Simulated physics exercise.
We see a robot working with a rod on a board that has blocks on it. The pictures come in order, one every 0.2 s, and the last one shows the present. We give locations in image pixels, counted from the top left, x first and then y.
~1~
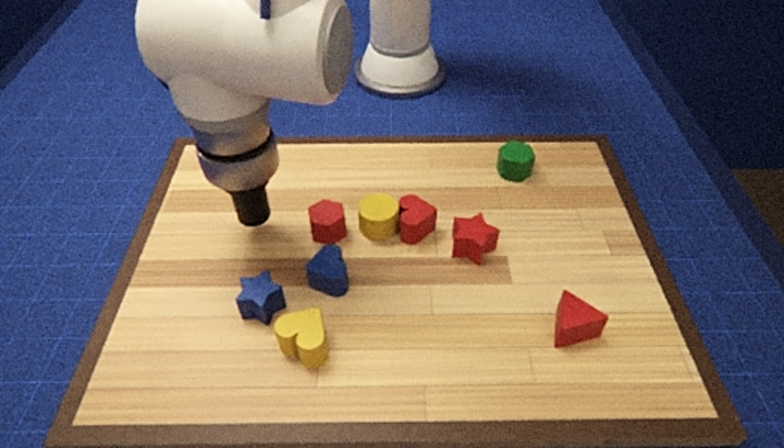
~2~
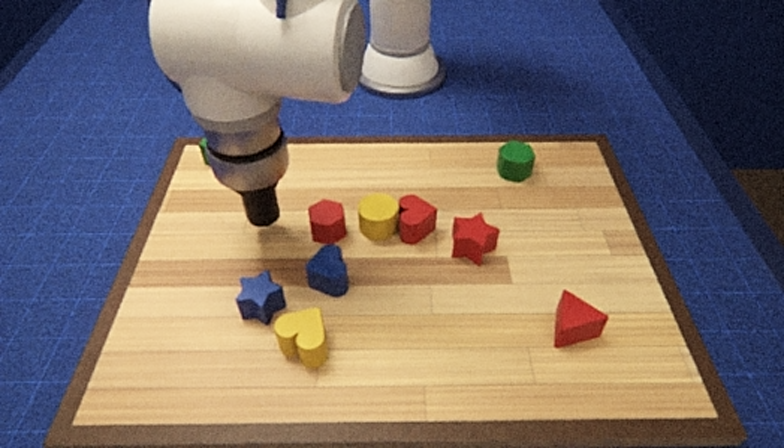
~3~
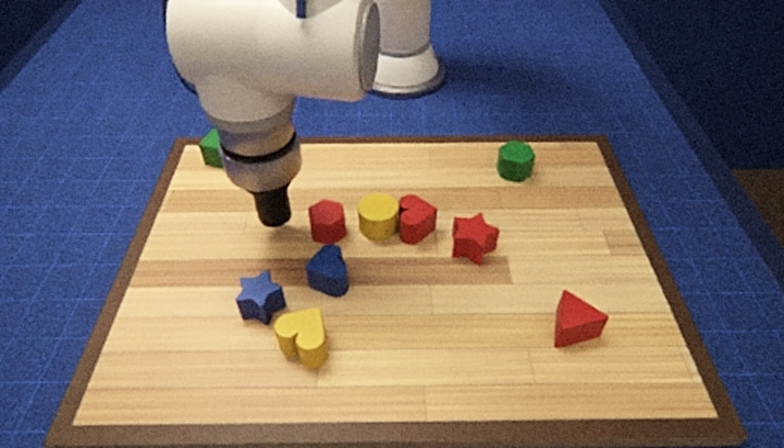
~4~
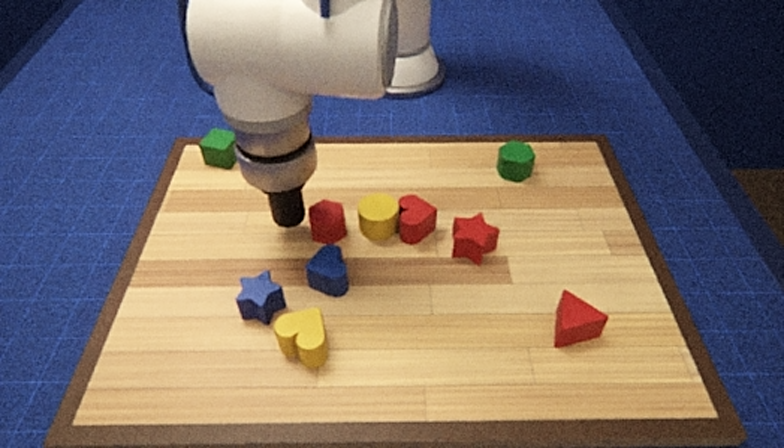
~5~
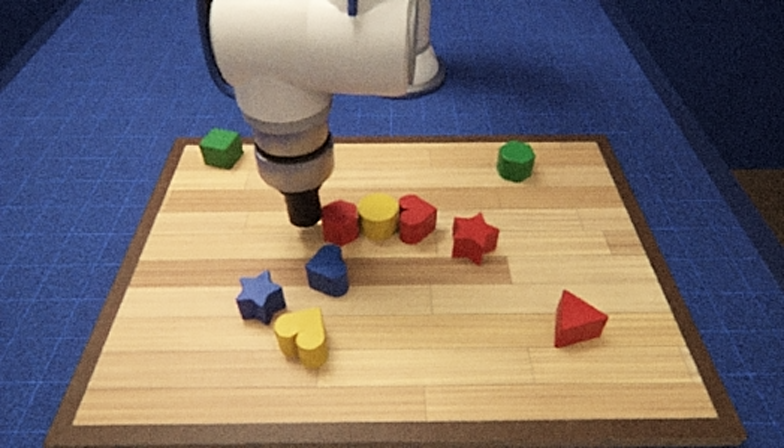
A robot arm slid its dark rod steadily to the right across a wooden board of colored blocks, then nudged the red hexagonal block right, up close to the yellow round one.
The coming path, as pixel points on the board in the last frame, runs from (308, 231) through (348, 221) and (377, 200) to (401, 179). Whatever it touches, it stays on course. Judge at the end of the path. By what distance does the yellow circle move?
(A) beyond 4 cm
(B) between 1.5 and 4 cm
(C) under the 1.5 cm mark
Option A.
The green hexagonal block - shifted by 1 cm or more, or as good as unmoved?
It ends up on the same spot.
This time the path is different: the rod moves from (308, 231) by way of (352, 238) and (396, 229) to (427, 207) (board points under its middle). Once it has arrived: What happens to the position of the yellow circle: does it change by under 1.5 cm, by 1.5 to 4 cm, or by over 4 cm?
Once the path is done, the yellow circle lies more than 4 cm from its present place.
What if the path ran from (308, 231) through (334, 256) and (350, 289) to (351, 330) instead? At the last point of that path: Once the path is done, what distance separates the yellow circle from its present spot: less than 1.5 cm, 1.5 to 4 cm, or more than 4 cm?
It's set to move 1.5-4 cm.
What follows on the original path. One third of the way, rod (347, 206); red hexagonal block (381, 203); yellow circle (418, 200); red heart block (452, 207), turned 20° clockwise; red star block (481, 230).
Two thirds of the way, rod (378, 185); red hexagonal block (409, 185), turned 25° clockwise; yellow circle (445, 191); red heart block (473, 206), turned 40° clockwise; red star block (490, 234), turned 30° clockwise.
At the end, rod (401, 165); red hexagonal block (428, 172), turned 50° clockwise; yellow circle (459, 186); red heart block (479, 206), turned 60° clockwise; red star block (491, 235), turned 30° clockwise; green hexagonal block in place.
